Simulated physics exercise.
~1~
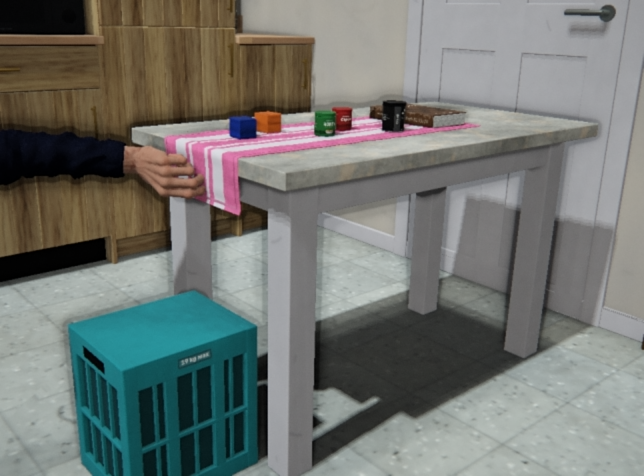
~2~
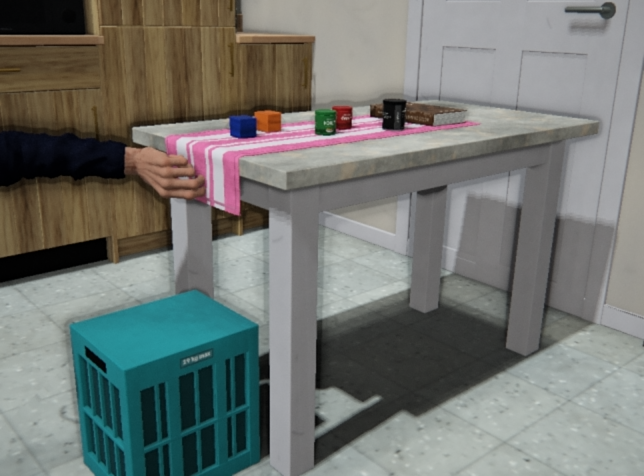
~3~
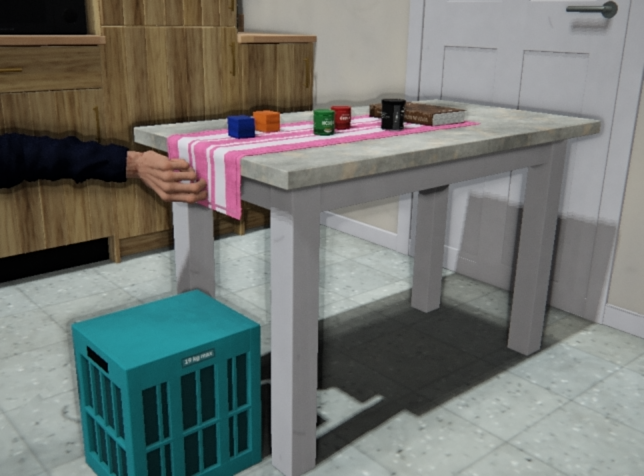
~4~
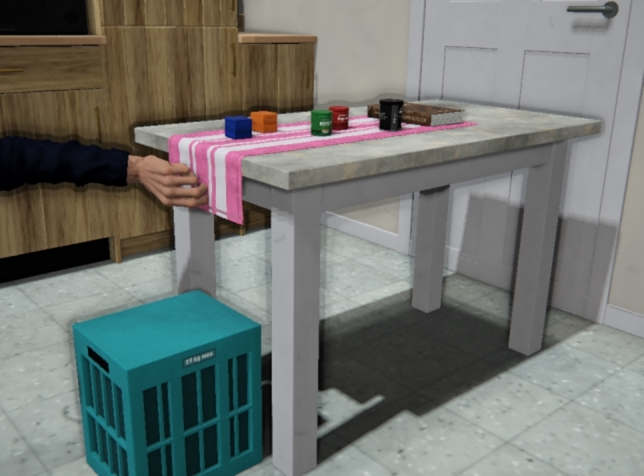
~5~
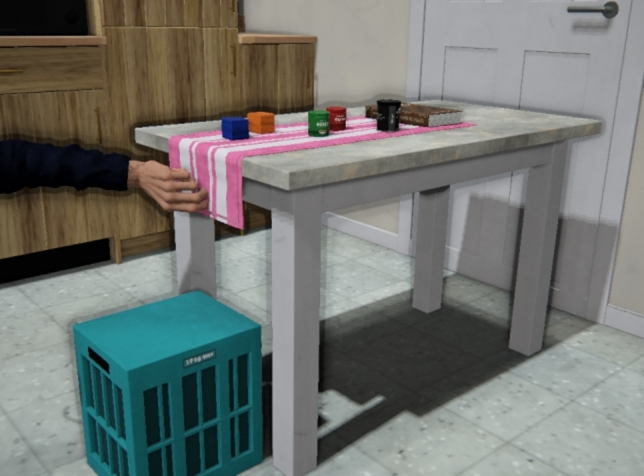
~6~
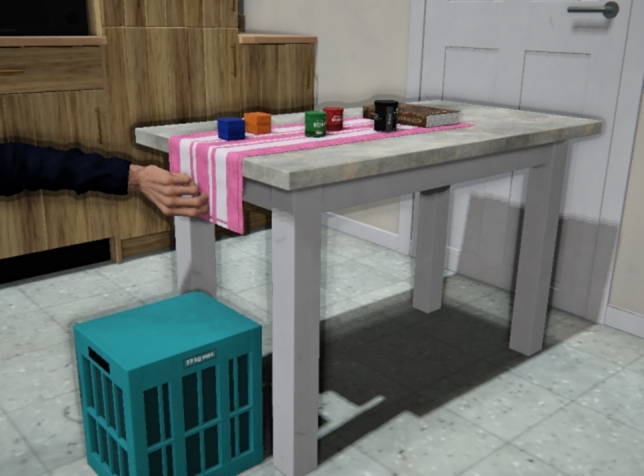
A hand slowly pulled the hanging end of a pink striped scarf slightly downward, and the small cubes, pots and black can on it crept a little left across the table above a teal crate.
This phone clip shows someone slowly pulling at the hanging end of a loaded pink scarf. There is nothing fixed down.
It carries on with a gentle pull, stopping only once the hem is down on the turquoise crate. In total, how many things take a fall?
Two in total.
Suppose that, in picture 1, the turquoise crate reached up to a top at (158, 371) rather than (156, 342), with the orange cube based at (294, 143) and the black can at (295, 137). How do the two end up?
In the end the orange cube is no longer on top and the black can is no longer on top.
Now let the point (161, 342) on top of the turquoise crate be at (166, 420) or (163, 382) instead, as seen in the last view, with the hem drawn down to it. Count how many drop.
That would be 4 and 3.
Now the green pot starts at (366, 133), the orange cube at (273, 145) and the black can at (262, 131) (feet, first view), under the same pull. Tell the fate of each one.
So, the green pot makes it through, the orange cube ends up down, the black can ends up down.
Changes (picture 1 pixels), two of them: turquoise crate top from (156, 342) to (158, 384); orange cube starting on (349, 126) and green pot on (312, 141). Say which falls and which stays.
As for the orange cube, it holds its spot; as for the green pot, it leaves the top.
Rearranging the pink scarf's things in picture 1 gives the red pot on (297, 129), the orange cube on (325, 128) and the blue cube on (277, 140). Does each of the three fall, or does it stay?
Red pot - stays aboard. Orange cube - stays aboard. Blue cube - leaves the top.
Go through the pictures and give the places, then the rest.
In the first frame, hem (239, 215); blue cube (243, 118); orange cube (268, 113); green pot (325, 112); red pot (342, 108); black can (395, 102); top of the crate (156, 342).
In the second frame, hem (240, 215); blue cube (243, 117).
In the third frame, hem (240, 219); orange cube (266, 112).
In the fourth frame, hem (243, 224); green pot (322, 111); top of the crate (160, 342).
In the fifth frame, hem (243, 229); red pot (336, 108).
In the sixth frame, hem (244, 234); blue cube (231, 119); orange cube (258, 114); green pot (316, 112); red pot (333, 108); black can (386, 101).
Soon after, hem near (206, 272); blue cube gone.
Then, hem on the crate; blue cube and orange cube gone.
At rest, hem on the crate; blue cube and orange cube gone. The answer is two.
